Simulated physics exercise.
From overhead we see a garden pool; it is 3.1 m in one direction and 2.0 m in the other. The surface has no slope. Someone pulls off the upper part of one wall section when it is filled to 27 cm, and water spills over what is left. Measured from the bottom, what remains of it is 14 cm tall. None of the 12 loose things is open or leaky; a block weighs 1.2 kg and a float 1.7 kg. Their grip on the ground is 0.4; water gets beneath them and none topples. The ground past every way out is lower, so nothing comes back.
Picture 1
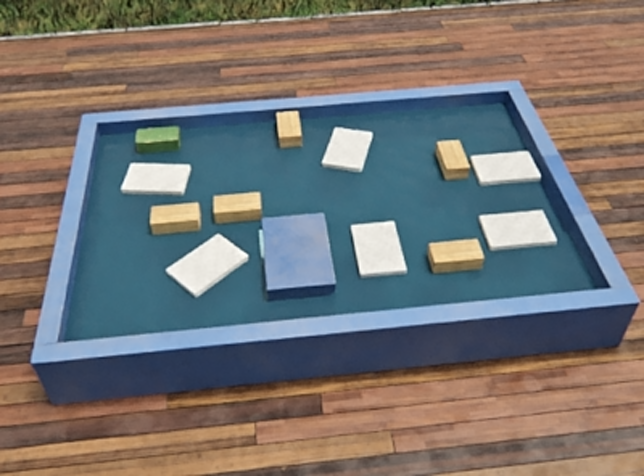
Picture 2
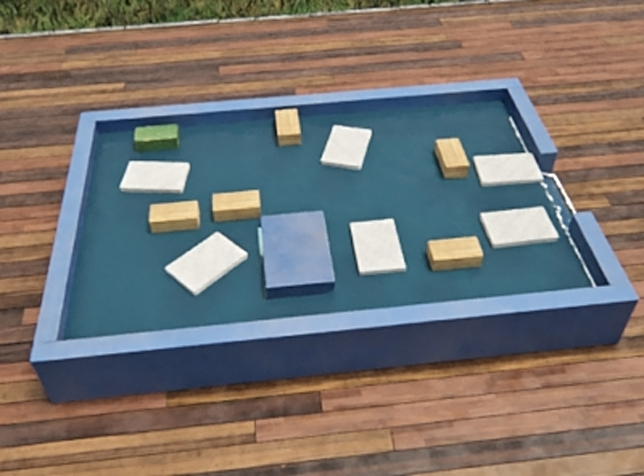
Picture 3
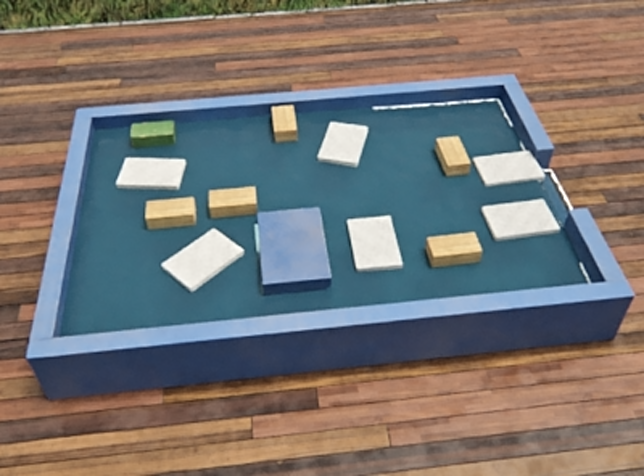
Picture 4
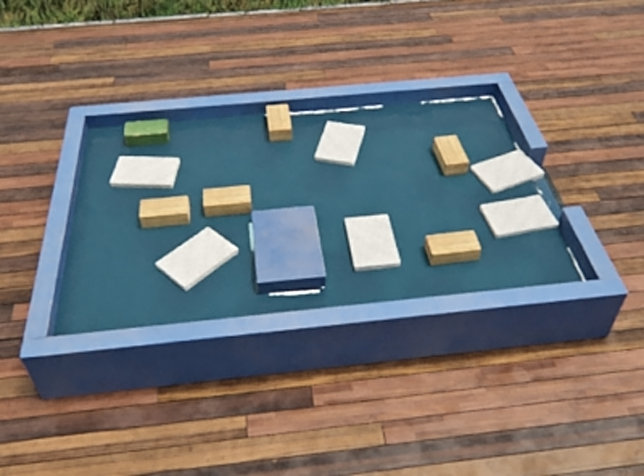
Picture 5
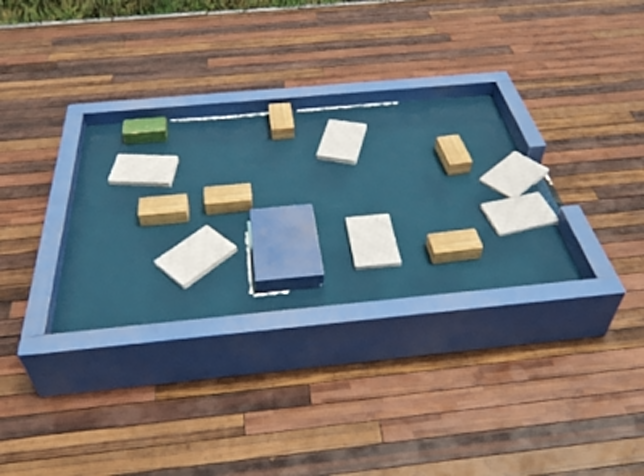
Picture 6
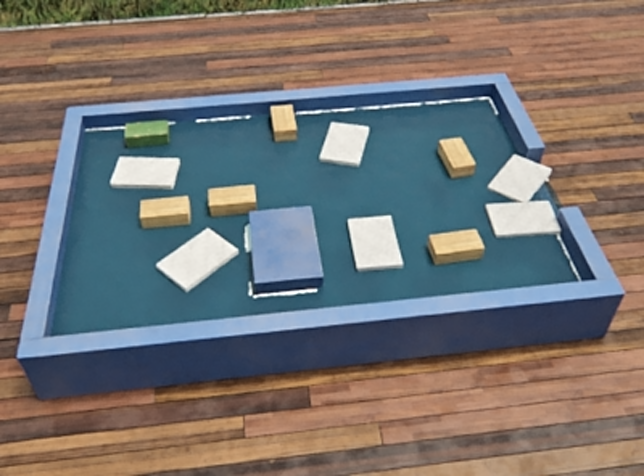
A shallow garden pool with blue walls sits on brown wooden decking beside a strip of grass, seen from above at an angle. White slabs, tan blocks and a green block at the upper left float around a larger blue block near the middle. A section of the right wall opens, the white slabs beside it shift and turn, and other pieces drift slightly as the view moves a little.
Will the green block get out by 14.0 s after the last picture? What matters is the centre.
Most likely it is retained.
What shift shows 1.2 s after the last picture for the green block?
Around 5 centimetres.
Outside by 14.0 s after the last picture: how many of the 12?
The number is 3.
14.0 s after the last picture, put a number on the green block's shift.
About 20 cm.
Then, 1.2 s after the last picture the green block is near (151, 129), 0.0 m from its start, afloat; 1 of 12 are out; 11 afloat.
Then, 5.2 s after the last picture the green block is near (157, 130), 0.1 m from its start, afloat; 2 of 12 are out; 10 afloat.
Then, 10.0 s after the last picture the green block is near (166, 131), 0.2 m from its start, afloat; 3 of 12 are out; 9 afloat.
Then, 14.0 s after the last picture the green block is near (171, 132), 0.2 m from its start, afloat; 3 of 12 are out; 9 afloat.
